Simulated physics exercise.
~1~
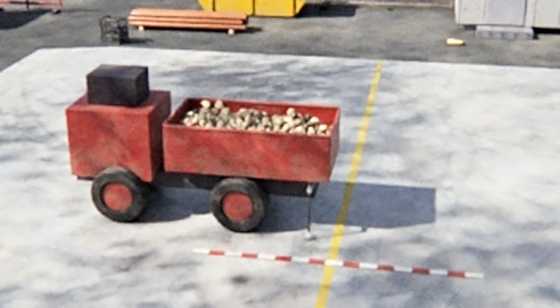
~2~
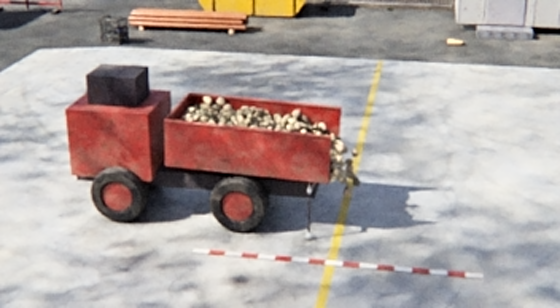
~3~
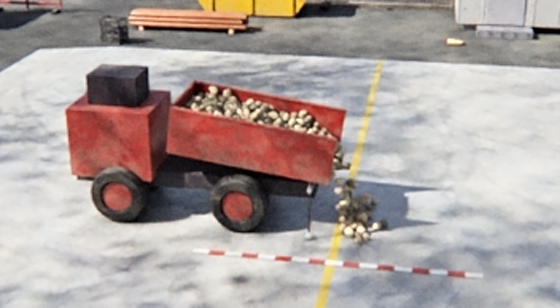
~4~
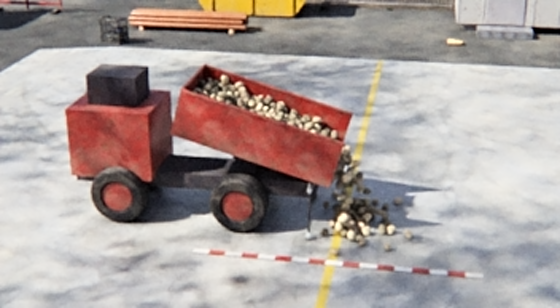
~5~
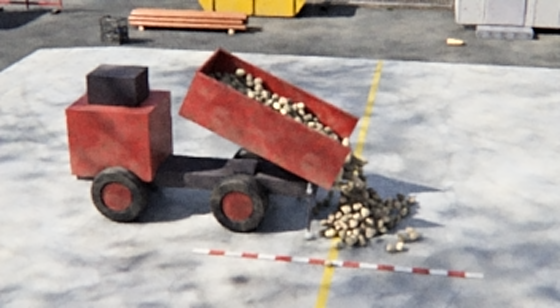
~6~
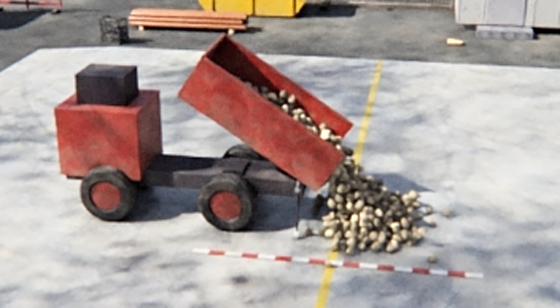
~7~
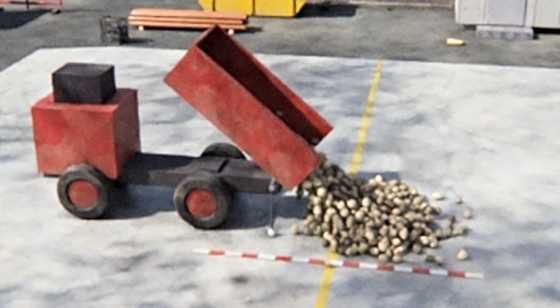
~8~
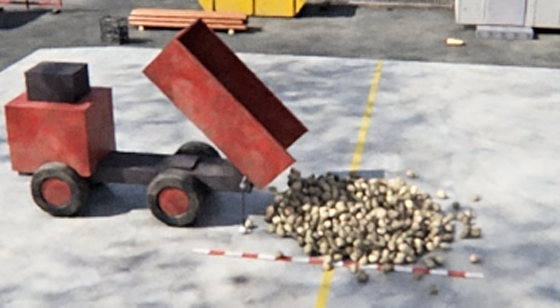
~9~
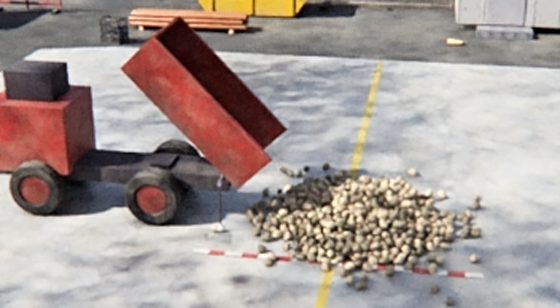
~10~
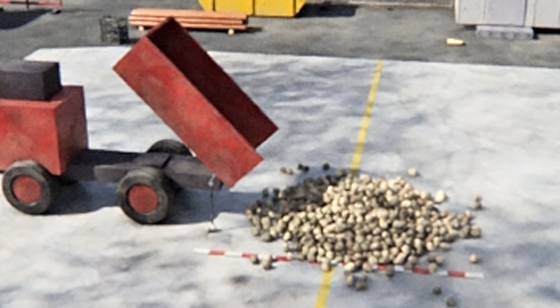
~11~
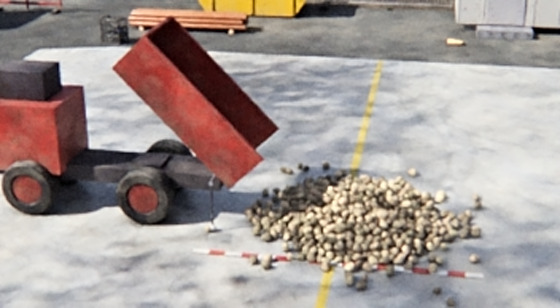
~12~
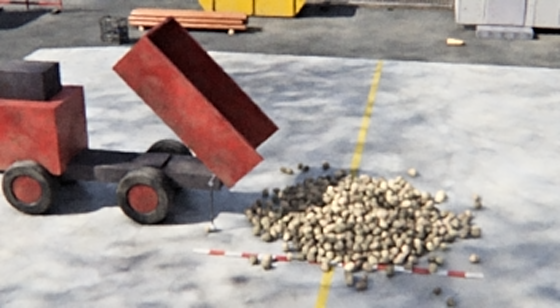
The video shows a red tipper truck raising its loaded body and pouring pale, rounded stones onto a yellow line on the ground, then rolling left as the rest slide out, until it stops with its empty body still raised beside a broad heap lying across the line.
